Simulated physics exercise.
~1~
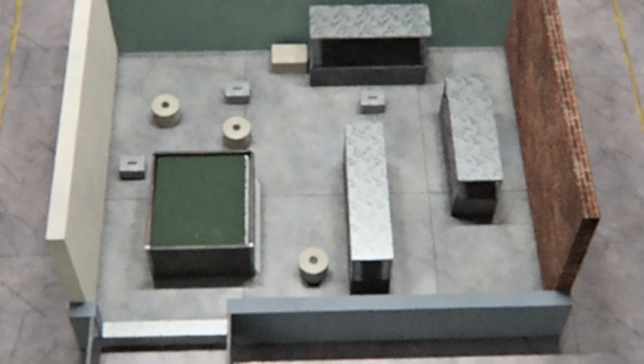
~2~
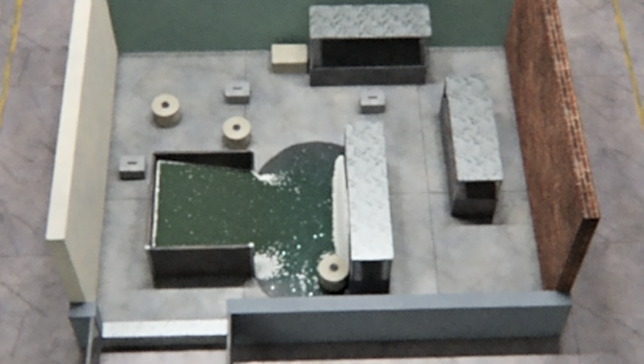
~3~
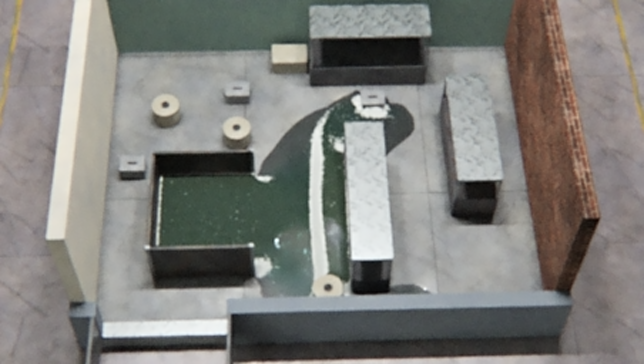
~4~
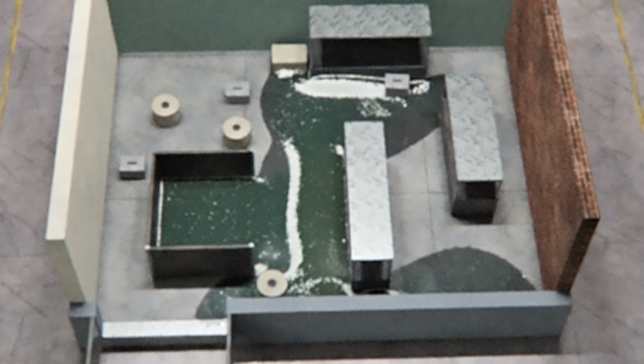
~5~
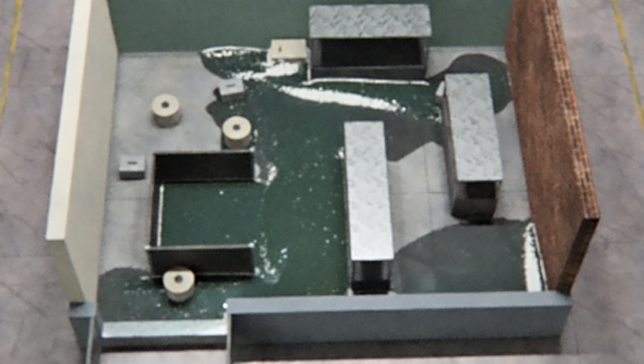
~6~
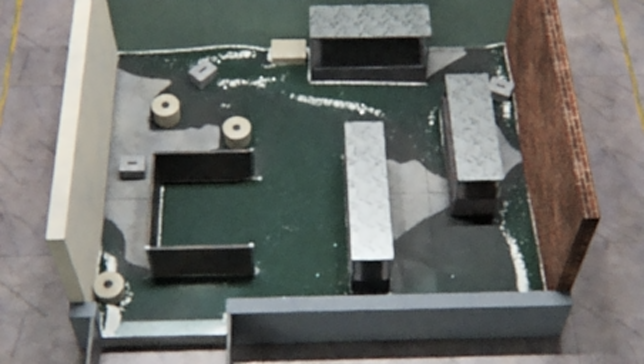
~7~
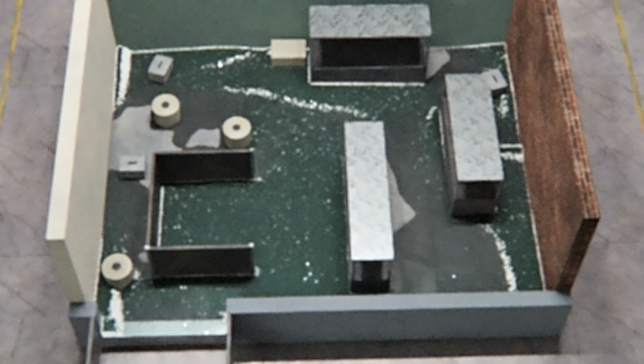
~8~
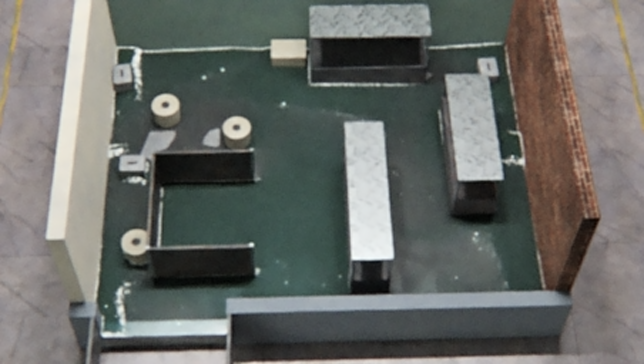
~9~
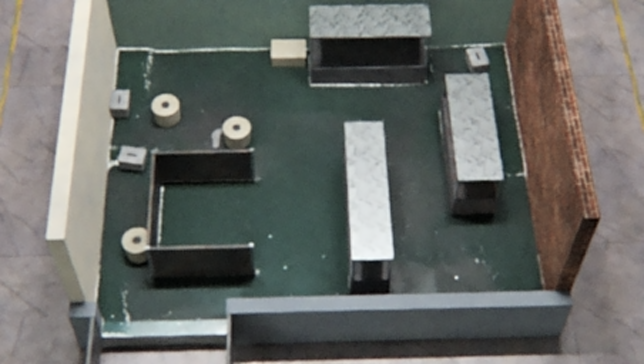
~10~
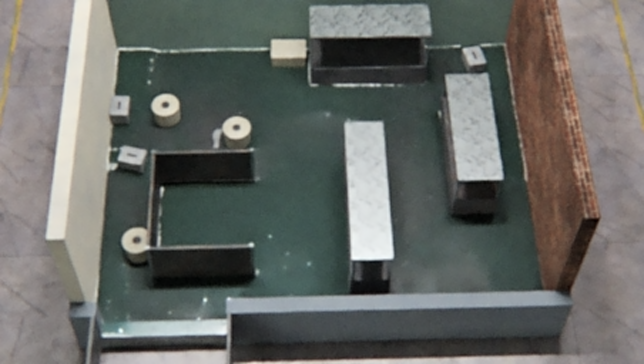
A grey depot floor, seen from high above, is walled in cream at left, green behind and brick at right. A square tank of dark green water stands left of centre among pale round tubs, small grey crates and metal-topped units. The tank's right side bursts away, and water rushes across the floor, foaming around the units. A near tub drifts left to the cream wall, then back a little, while one crate rides to the far right and another to the left wall. Green water finally covers the floor and calms, with the remaining tubs still upright.
